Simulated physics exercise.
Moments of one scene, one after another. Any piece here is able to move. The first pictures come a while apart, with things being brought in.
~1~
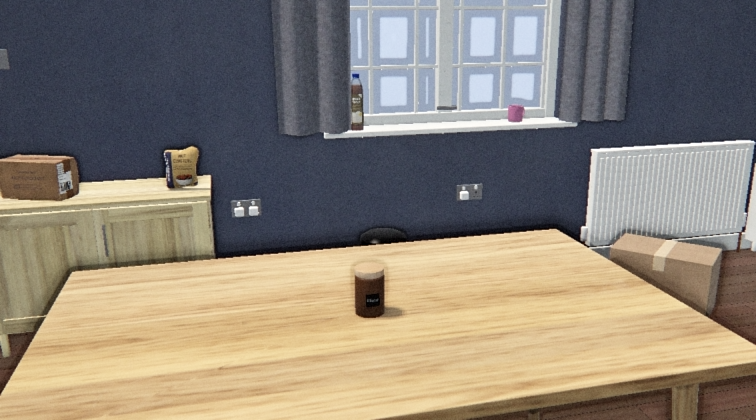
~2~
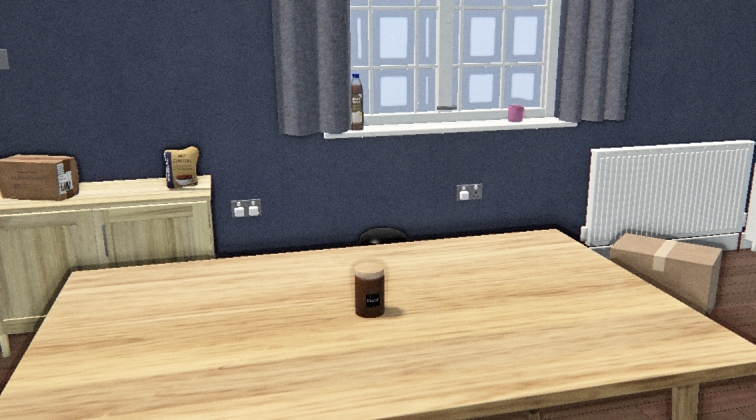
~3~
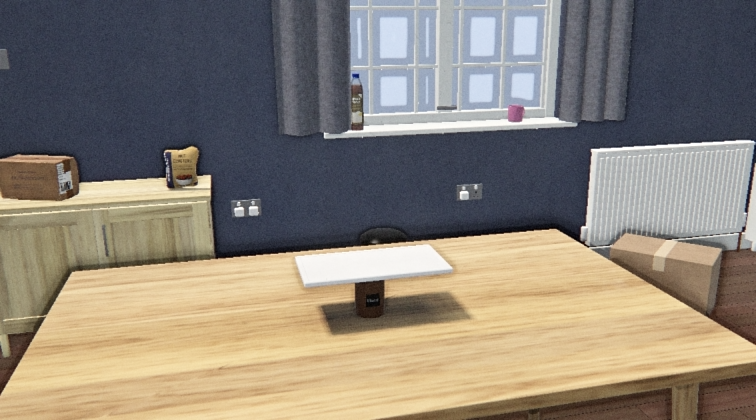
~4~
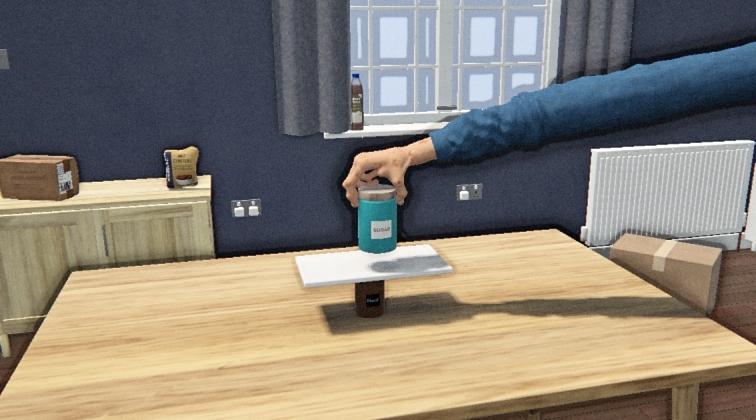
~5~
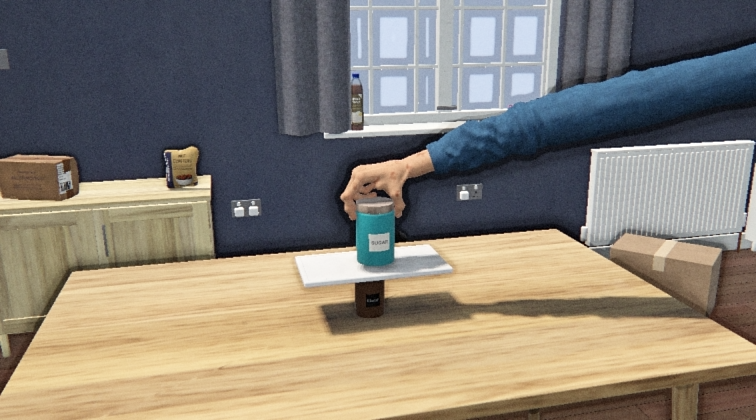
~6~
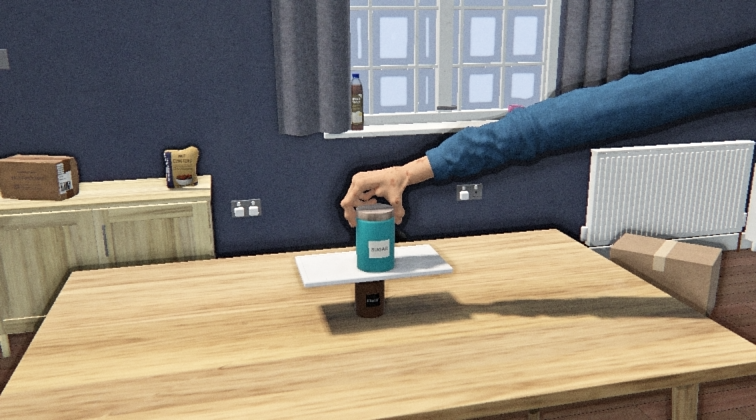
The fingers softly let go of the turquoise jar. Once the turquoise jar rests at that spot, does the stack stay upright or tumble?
The stack stays upright.
Then, 0.30 s past the last view, nothing moves.
Then, 0.70 s past the last view, turquoise jar resting near (375, 238).
Finally, all 3 still in place. Final places as the last picture's camera would see them, turquoise jar near (375, 238). The stack holds.
